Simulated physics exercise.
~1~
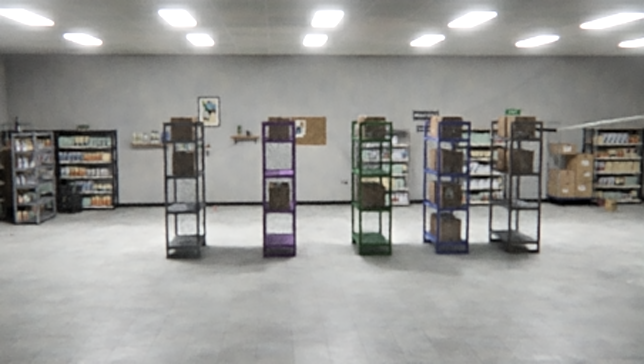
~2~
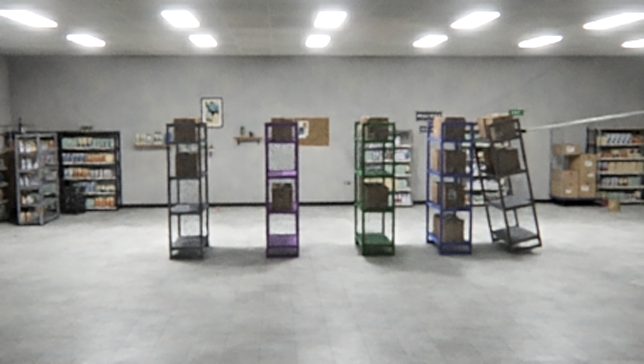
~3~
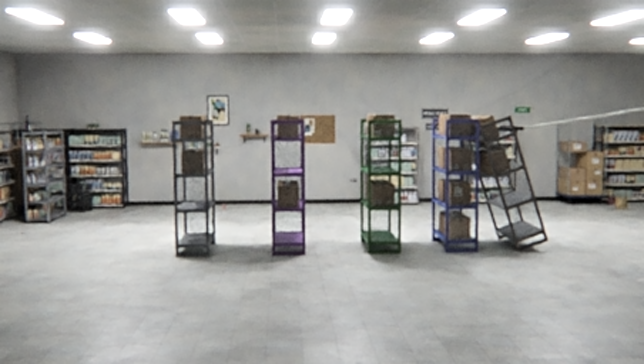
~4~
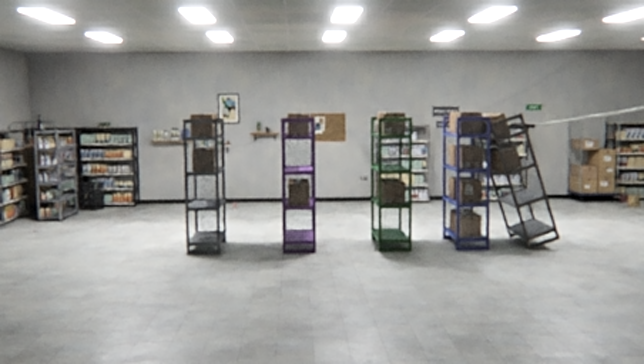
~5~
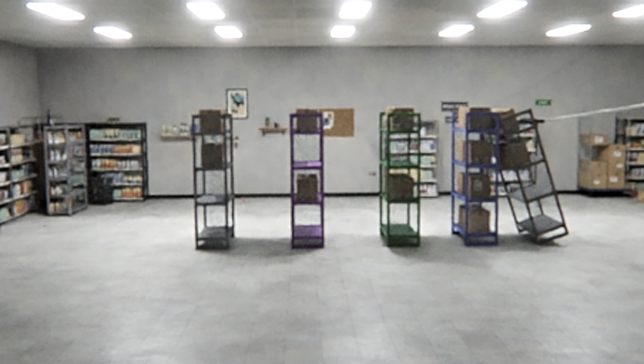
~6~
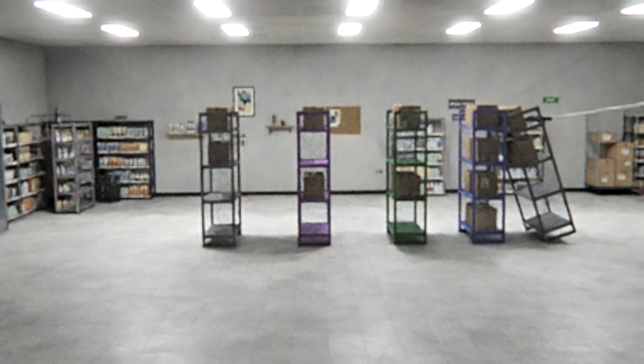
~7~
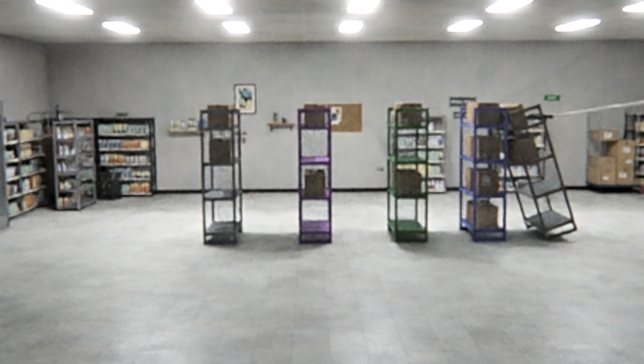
A grey-walled storeroom with a pale floor is seen from the front at standing height, with stocked shelves and stacked boxes along the back. Five tall, narrow shelving units stand in a row, dark grey at the left, then purple, green and blue, with another dark one at the right, all holding brown cartons. A thin pale pole reaches in from the right near the top of the right-hand unit, which tips left and comes to rest leaning against the blue one. As the view shifts, its cartons stay aboard, and the other four remain upright.
